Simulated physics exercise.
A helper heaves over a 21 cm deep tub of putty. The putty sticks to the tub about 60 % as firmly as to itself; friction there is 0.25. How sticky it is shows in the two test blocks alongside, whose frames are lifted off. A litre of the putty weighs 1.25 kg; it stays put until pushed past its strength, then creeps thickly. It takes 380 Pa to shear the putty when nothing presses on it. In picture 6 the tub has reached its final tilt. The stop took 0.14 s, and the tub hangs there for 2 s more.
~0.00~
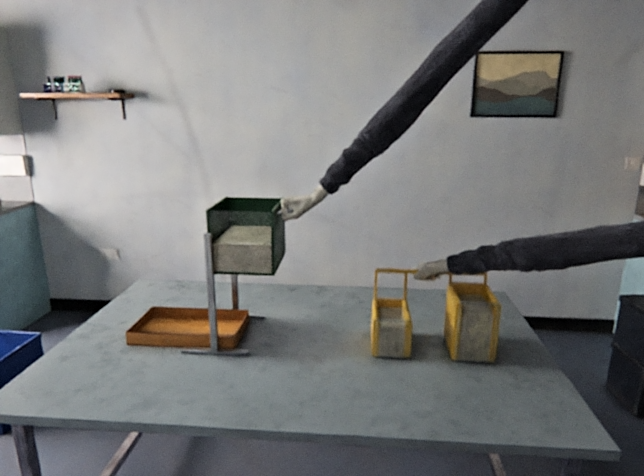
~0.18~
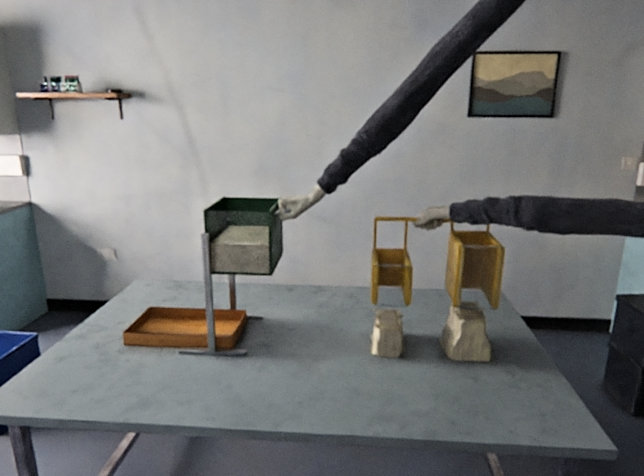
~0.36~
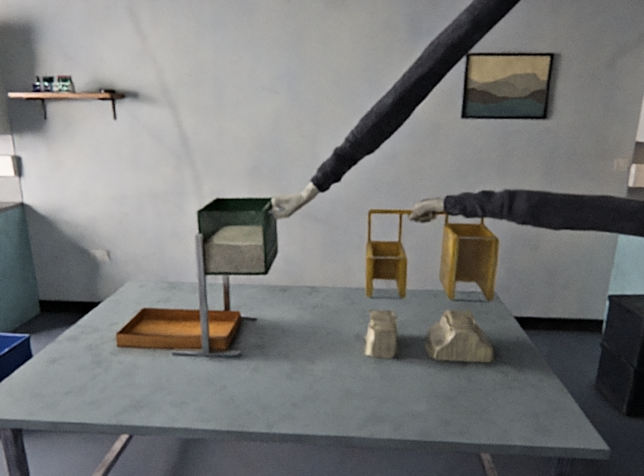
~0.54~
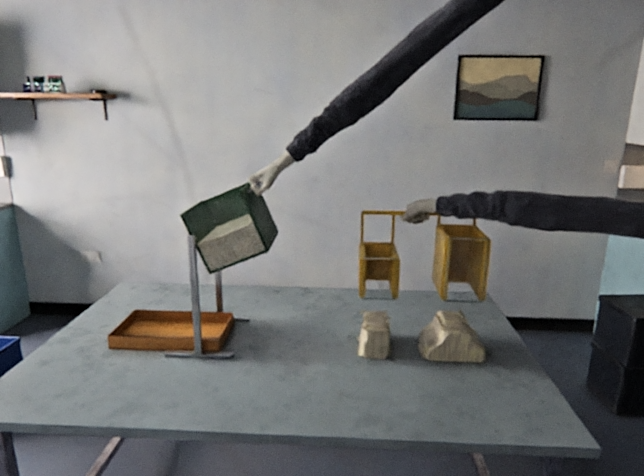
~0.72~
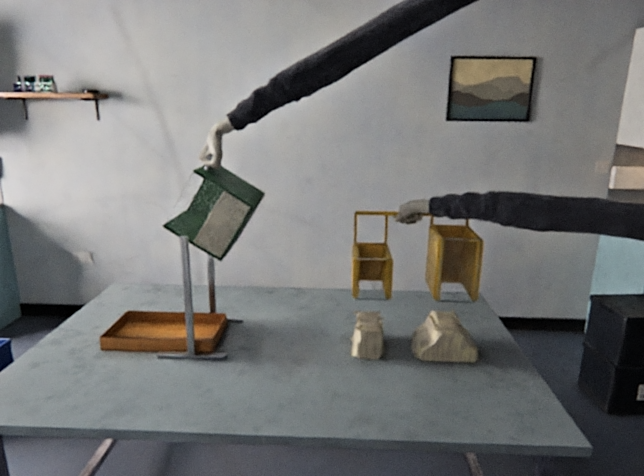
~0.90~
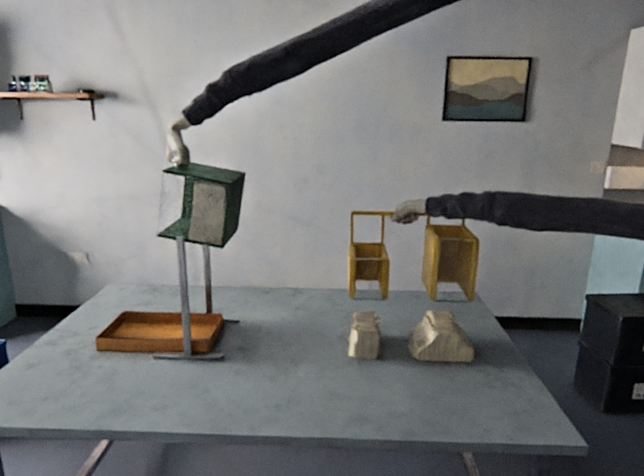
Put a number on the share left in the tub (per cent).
Expect roughly 100 %.
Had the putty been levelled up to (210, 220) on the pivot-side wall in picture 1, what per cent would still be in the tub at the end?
It would be near 70 %.
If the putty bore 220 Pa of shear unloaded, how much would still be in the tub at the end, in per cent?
It would be near 85 %.
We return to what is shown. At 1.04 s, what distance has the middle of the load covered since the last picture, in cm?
About 3 cm.
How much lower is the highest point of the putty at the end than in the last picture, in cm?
Roughly 6 cm.
After 1.04 s, the tub is at 80 degrees and holds 100 %.
After 1.21 s, the tub is at 80 degrees and holds 100 %.
After 1.38 s, the tub is at 80 degrees and holds 100 %.
After 1.55 s, the tub is at 80 degrees and holds 100 %.
After 2.90 s, the tub is at 80 degrees and holds 100 %.
